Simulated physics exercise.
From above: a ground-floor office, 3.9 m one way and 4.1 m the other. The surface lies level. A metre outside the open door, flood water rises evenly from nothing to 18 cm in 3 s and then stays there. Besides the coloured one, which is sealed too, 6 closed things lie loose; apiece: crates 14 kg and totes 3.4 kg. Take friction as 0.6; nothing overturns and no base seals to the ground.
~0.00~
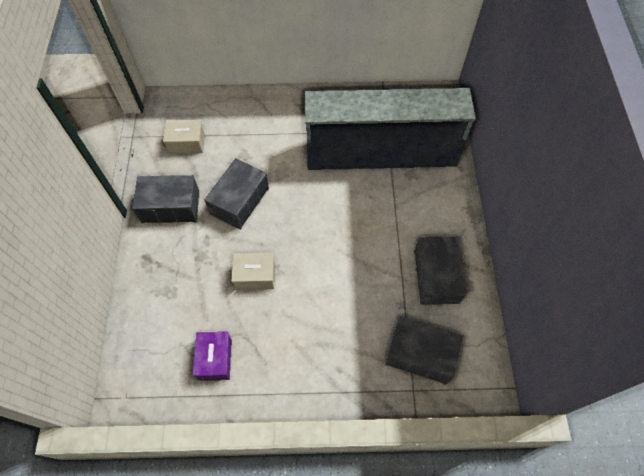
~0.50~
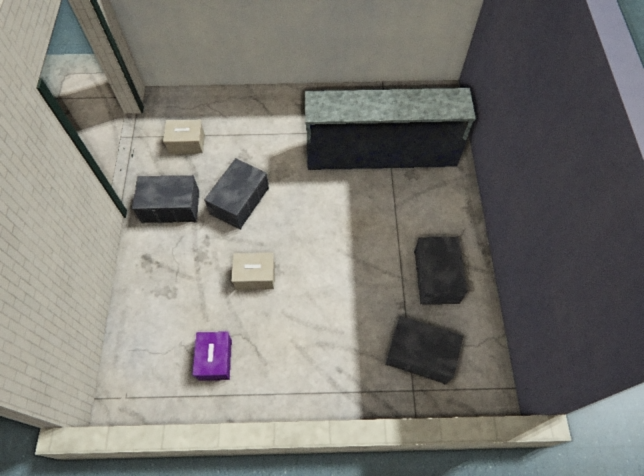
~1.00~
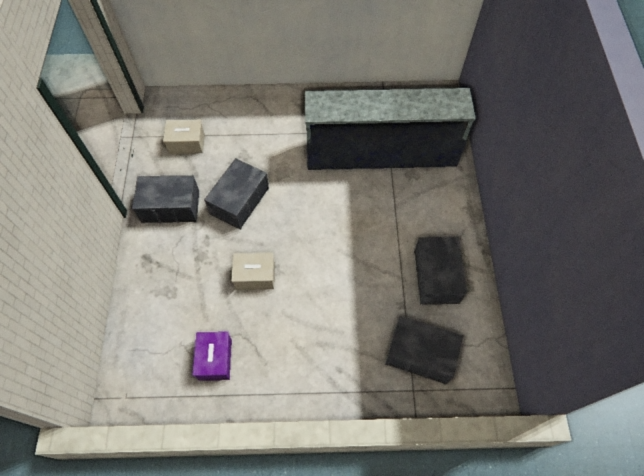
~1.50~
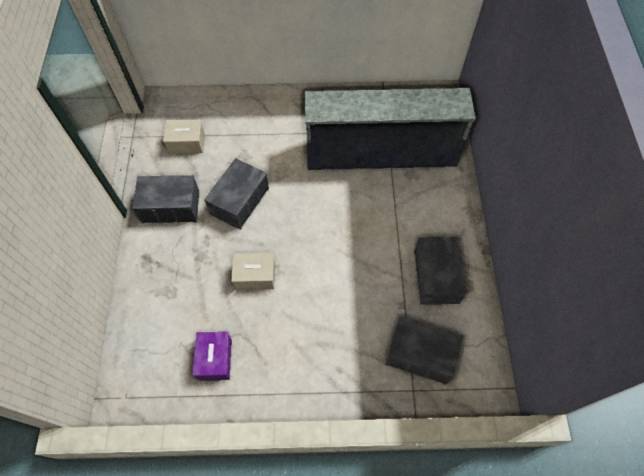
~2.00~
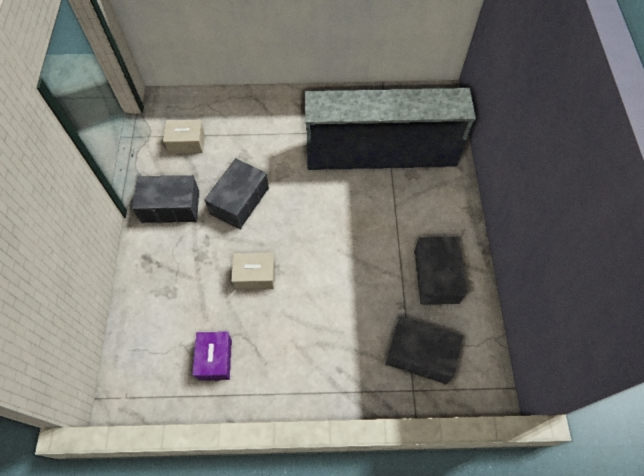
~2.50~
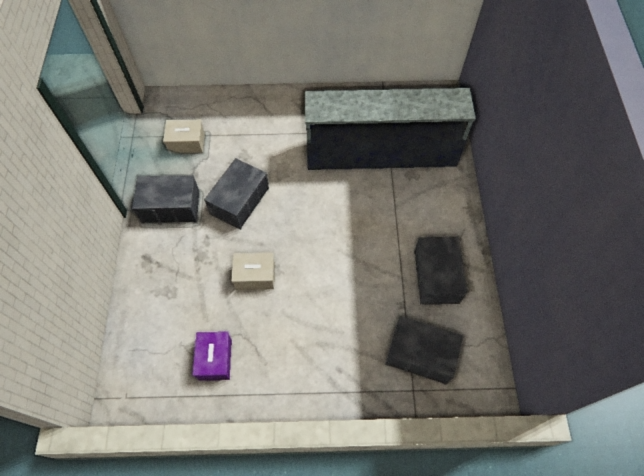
In this clip, seen from above, water spreads outside an open doorway at the upper left of a room, then creeps a short way onto the floor, while the purple box and the beige and dark boxes stay still.
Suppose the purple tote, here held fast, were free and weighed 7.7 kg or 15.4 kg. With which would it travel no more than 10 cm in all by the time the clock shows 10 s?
For it, the smaller load will do.
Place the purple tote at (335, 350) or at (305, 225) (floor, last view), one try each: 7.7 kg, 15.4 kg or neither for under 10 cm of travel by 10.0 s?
In that order: The smaller is enough; only the larger holds.
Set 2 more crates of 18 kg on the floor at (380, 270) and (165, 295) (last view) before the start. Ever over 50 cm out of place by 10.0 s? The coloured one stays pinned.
In that order: Under, under.
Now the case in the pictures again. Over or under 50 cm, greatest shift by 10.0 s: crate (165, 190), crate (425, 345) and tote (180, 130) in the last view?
In that order: Less, short of it, over.
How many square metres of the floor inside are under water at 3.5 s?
Roughly 3.0 m2.
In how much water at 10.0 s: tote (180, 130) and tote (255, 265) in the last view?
Roughly 16 and 3 cm.
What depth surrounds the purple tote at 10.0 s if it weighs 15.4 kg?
About 3 cm.
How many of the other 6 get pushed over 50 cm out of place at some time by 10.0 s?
That makes 3.
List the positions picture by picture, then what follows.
The purple tote at (211, 353) rests on the ground; 0.0 m2 under water; 0 of 7 have shifted, in the first frame.
The purple tote at (211, 353) rests on the ground; 0.0 m2 under water; 0 of 7 have shifted, in the second frame.
The purple tote at (211, 353) rests on the ground; 0.0 m2 under water; 0 of 7 have shifted, in the third frame.
The purple tote at (211, 353) rests on the ground; 0.0 m2 under water; 0 of 7 have shifted, in the fourth frame.
The purple tote at (211, 353) rests on the ground; 0.1 m2 under water; 0 of 7 have shifted, in the fifth frame.
The purple tote at (211, 353) rests on the ground; 0.6 m2 under water; 0 of 7 have shifted, in the sixth frame.
After 3.5 s the purple tote would be 0 cm from its start with 7.7 kg and 0 cm from its start with 15.4 kg; 0 cm of water round it then.
After 4.5 s the purple tote would be 0 cm from its start with 7.7 kg and 0 cm from its start with 15.4 kg; 0 cm of water round it then.
After 7.0 s the purple tote would be 0 cm from its start with 7.7 kg and 0 cm from its start with 15.4 kg; 1 cm of water round it then.
After 10.0 s the purple tote would be 0 cm from its start with 7.7 kg and 0 cm from its start with 15.4 kg; 3 cm of water round it then.
